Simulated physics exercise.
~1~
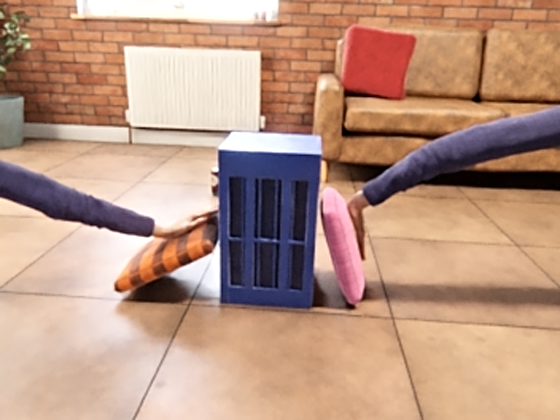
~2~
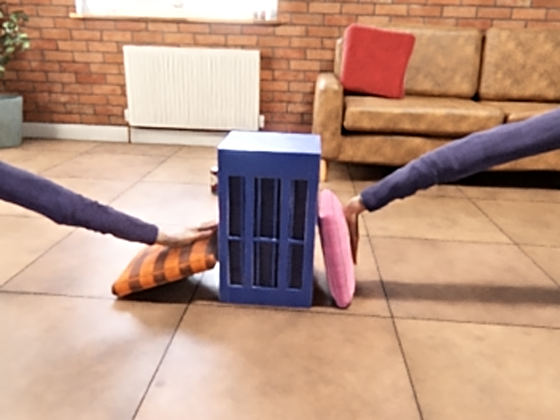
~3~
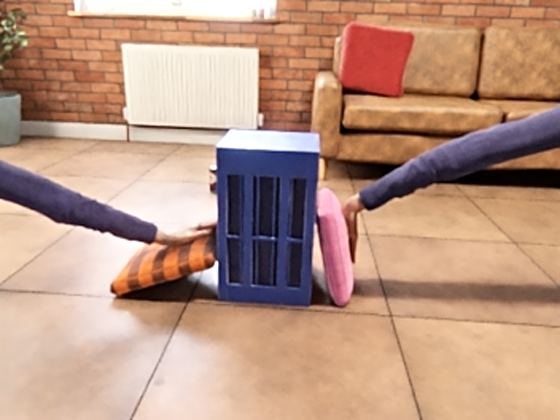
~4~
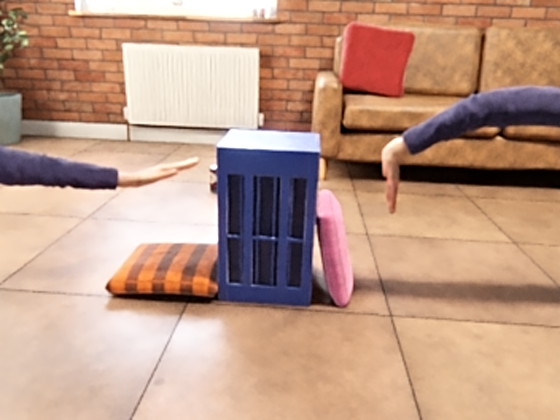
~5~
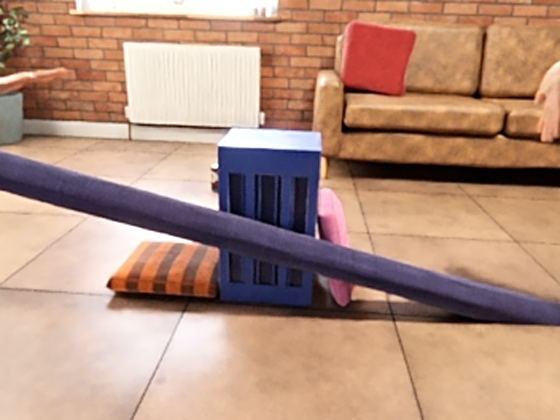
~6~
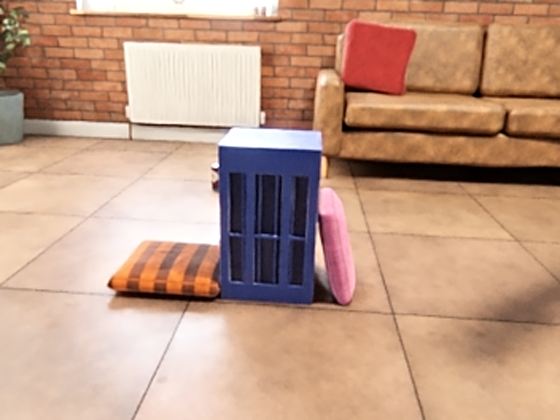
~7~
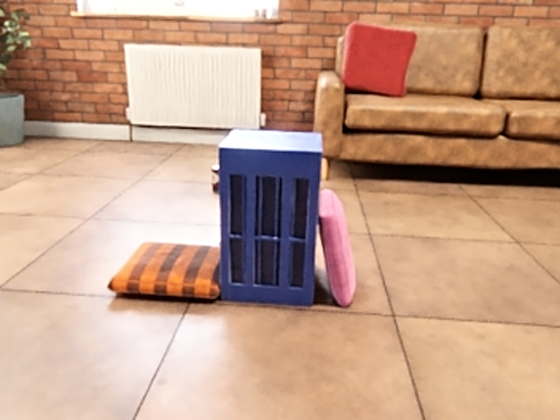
In a tiled room with a brick wall, a white radiator and a tan sofa holding a red cushion, a slightly swaying camera looks toward a blue crate standing on the bare floor. One hand holds an orange and dark checked cushion tilted against the crate's left side, while another holds a pink soft bag upright against the right. The orange cushion sinks lower under the hand. Both hands then let go and draw back, and the orange cushion drops flat. A dark sleeved arm crosses the view and leaves. The orange cushion lies on the floor, while the pink bag still leans on the crate.
